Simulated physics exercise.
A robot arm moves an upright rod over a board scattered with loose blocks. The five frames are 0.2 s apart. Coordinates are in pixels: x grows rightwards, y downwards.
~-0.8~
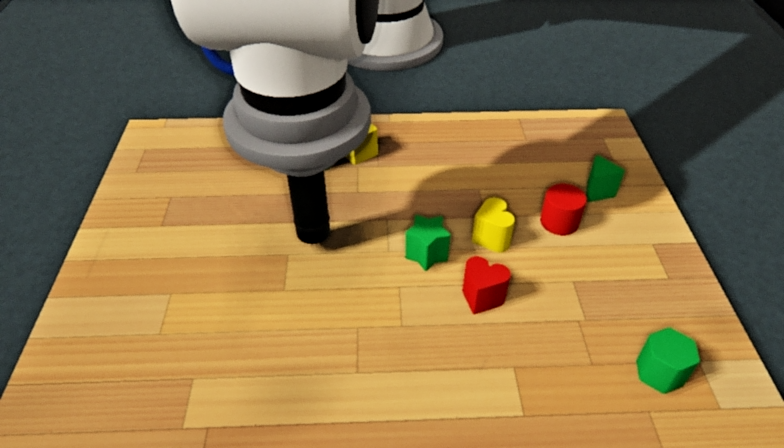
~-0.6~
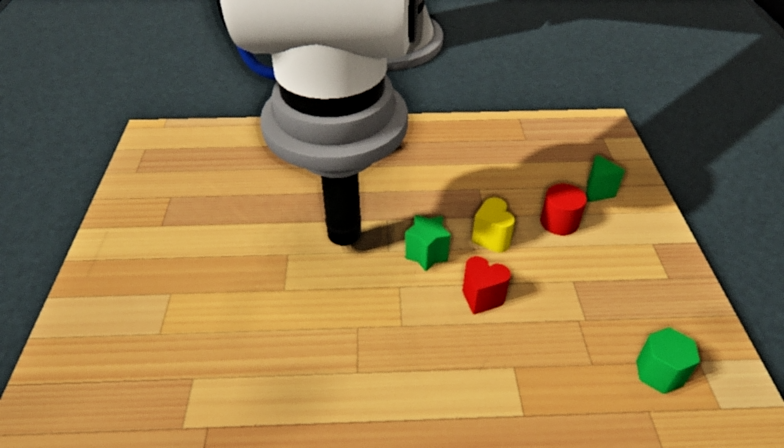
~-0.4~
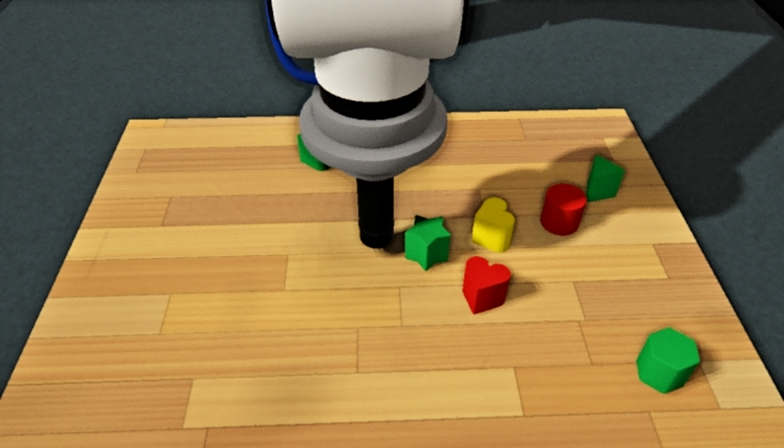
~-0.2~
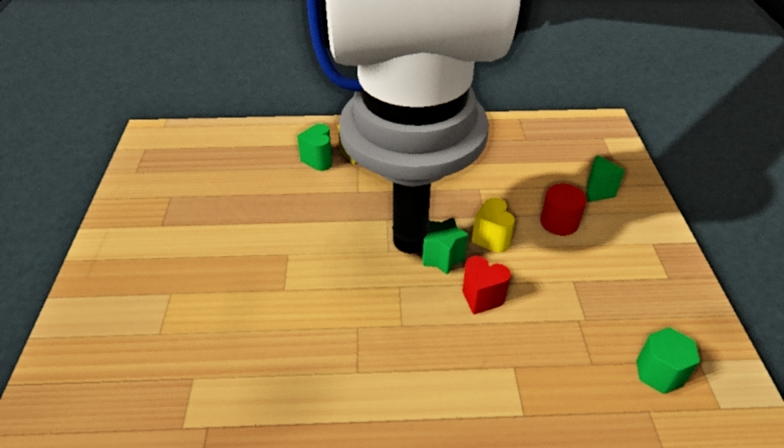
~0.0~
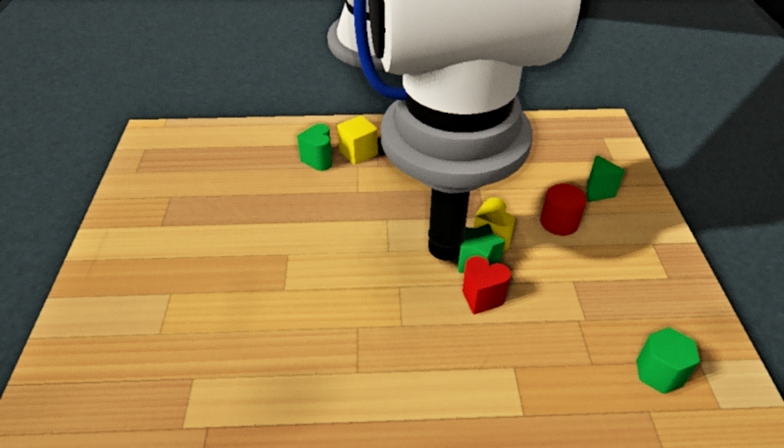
The footage shows a robot arm moving an upright black rod rightward across a wooden board of colored blocks, reaching a green star block and pushing it right, between a yellow heart-shaped block and a red heart-shaped block.
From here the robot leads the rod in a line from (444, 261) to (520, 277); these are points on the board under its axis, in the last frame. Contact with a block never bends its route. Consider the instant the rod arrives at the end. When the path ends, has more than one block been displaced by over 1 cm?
Short answer: No.
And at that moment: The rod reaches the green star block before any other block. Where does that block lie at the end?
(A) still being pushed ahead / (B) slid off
(A)
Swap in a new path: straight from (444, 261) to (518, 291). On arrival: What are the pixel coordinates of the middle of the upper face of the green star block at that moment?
Somewhere near (549, 249).
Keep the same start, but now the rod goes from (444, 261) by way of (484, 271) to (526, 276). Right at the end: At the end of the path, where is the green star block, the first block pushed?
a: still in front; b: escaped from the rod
I'll go with a - still in front.
What follows on the original path. Halfway along, rod at (484, 257); green star block at (521, 245).
At the end, rod at (523, 265); green star block at (562, 252); red heart-shaped block unmoved.
